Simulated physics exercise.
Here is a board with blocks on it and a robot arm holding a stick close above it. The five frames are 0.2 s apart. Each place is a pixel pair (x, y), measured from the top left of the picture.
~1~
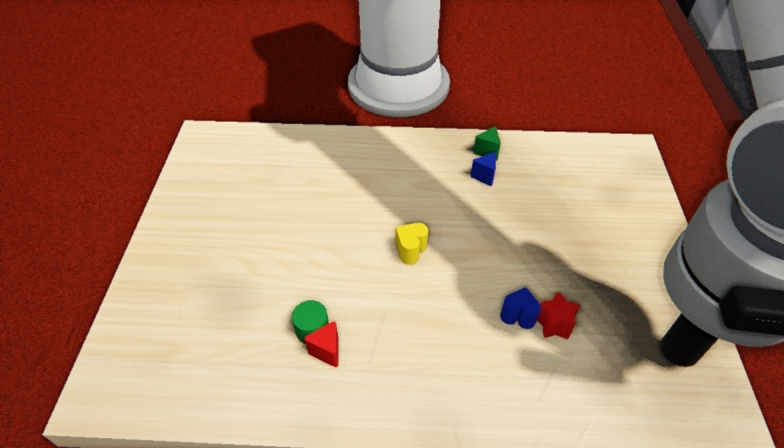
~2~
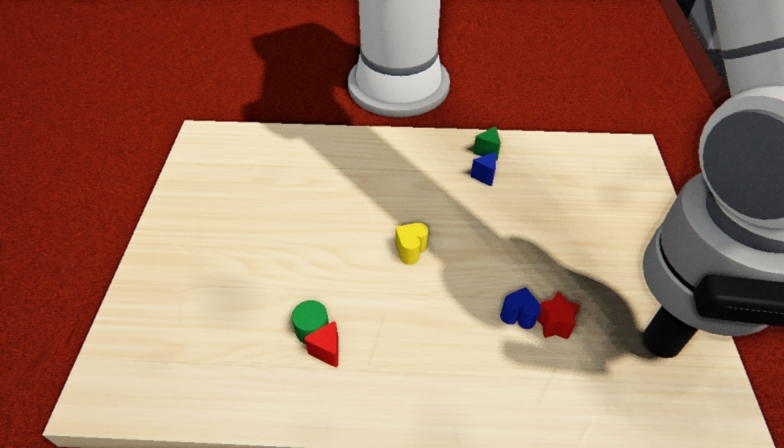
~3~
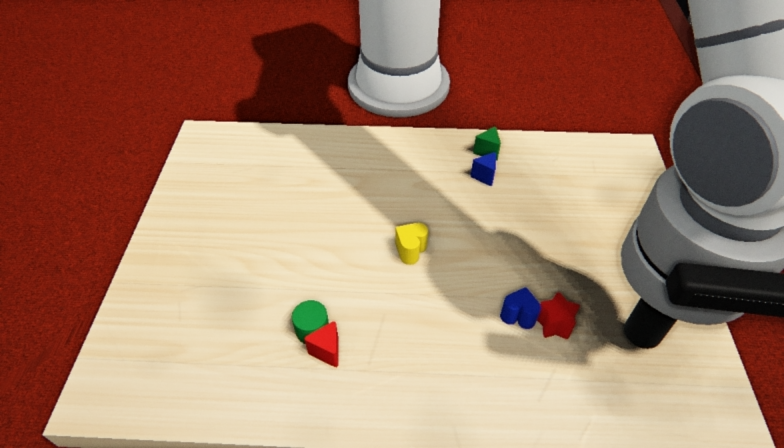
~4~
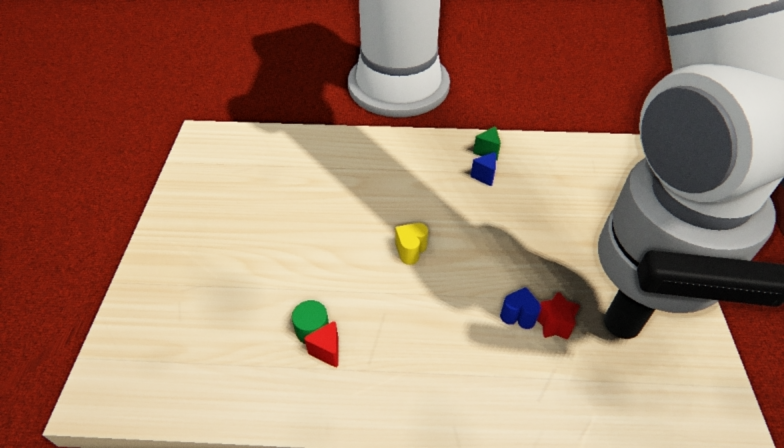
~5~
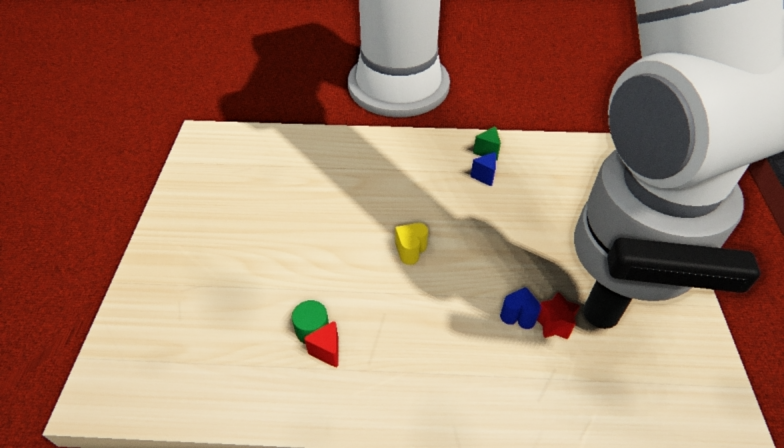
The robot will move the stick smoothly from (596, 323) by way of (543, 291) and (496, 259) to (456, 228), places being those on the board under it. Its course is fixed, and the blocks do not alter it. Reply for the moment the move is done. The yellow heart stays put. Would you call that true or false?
It is true.
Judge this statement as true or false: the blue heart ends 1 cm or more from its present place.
The claim holds.
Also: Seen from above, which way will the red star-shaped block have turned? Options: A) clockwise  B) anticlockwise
(B)
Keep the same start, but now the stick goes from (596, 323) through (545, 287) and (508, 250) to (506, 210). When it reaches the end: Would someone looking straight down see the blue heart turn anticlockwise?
I believe not.
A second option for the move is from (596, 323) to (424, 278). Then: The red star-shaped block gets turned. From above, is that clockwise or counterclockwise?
Top view: Counterclockwise.
The first path, step by step. One third of the way, stick (545, 281); blue heart (511, 305), turned 20° clockwise; red star-shaped block (542, 302), turned 75° anticlockwise.
Two thirds of the way, stick (498, 249); blue heart (511, 305), turned 20° clockwise; red star-shaped block (542, 302), turned 75° anticlockwise.
At the end, stick (457, 218); yellow heart in place; blue heart (511, 305), turned 20° clockwise; red star-shaped block (542, 302), turned 75° anticlockwise.
